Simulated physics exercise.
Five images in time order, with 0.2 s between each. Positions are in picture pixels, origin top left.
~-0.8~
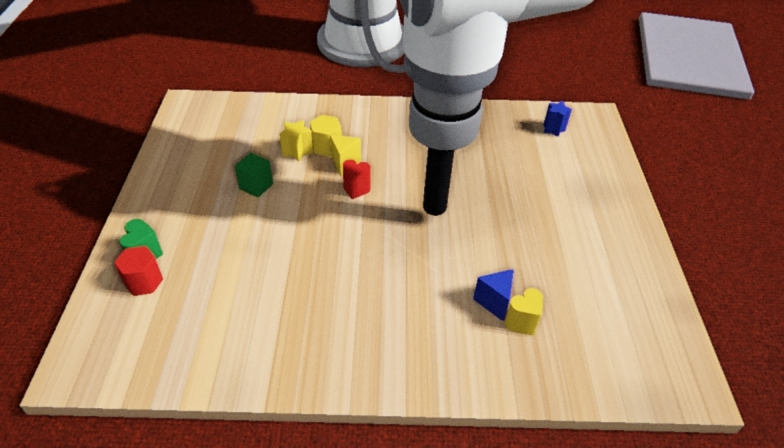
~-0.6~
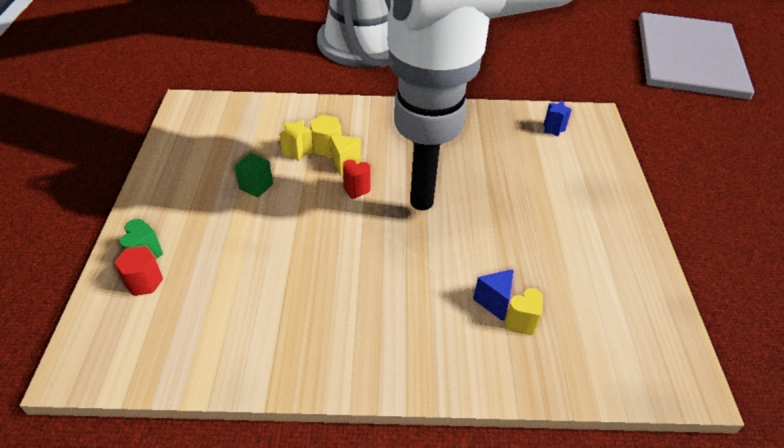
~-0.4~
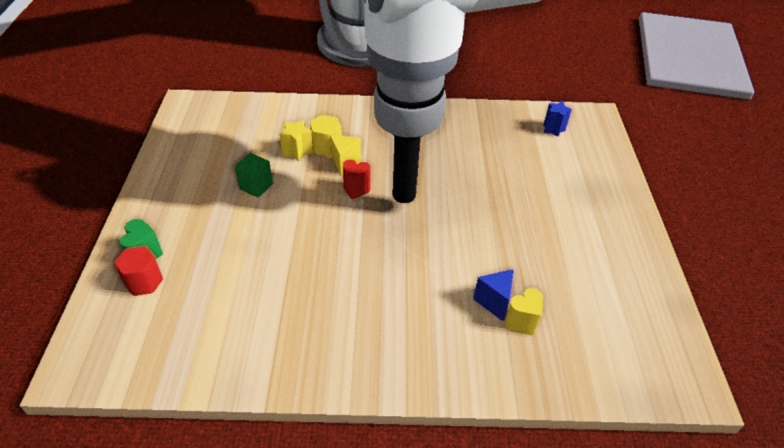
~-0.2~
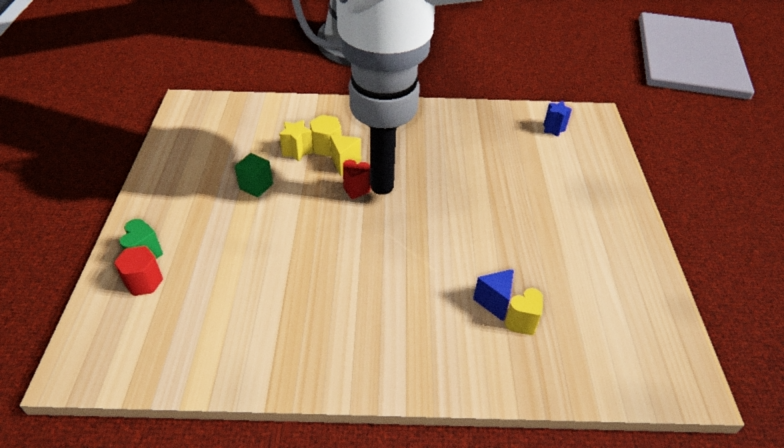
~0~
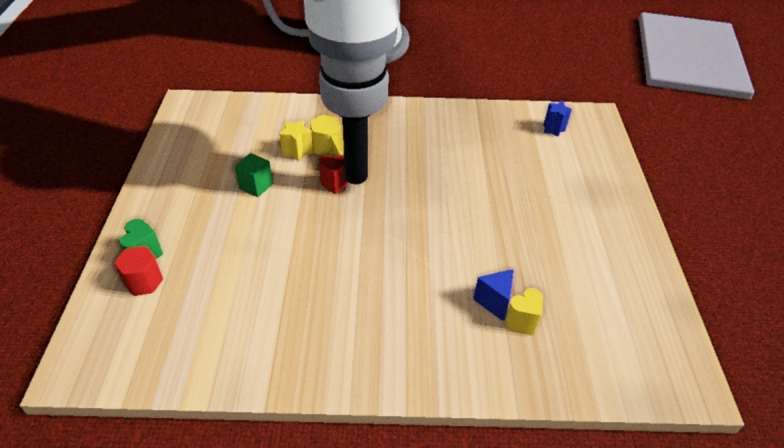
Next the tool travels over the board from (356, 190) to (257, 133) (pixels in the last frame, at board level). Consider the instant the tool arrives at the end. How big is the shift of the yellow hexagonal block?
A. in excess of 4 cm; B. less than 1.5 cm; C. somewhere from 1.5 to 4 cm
B (less than 1.5 cm)
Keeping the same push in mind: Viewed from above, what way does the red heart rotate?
Rotates counter-clockwise.
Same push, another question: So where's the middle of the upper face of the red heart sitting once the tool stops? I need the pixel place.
Close to (298, 154).
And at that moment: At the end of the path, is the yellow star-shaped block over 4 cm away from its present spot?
Final answer: Yes.
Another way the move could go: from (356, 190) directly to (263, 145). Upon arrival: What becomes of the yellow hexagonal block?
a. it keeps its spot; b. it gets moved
(a)
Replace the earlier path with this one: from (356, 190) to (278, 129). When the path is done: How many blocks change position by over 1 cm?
My best guess is that three blocks or more move over 1 cm.
On the path given first. One third of the way, tool (320, 158); red heart (300, 154), turned 80° anticlockwise; yellow triangle (339, 137), turned 70° clockwise.
Two thirds of the way, tool (286, 139); yellow star-shaped block (275, 116), turned 15° clockwise; red heart (298, 154), turned 90° anticlockwise; yellow triangle (338, 136), turned 75° clockwise.
At the end, tool (255, 121); yellow star-shaped block (253, 98), turned 40° clockwise; yellow hexagonal block not moved; red heart (298, 154), turned 90° anticlockwise; yellow triangle (338, 136), turned 75° clockwise.
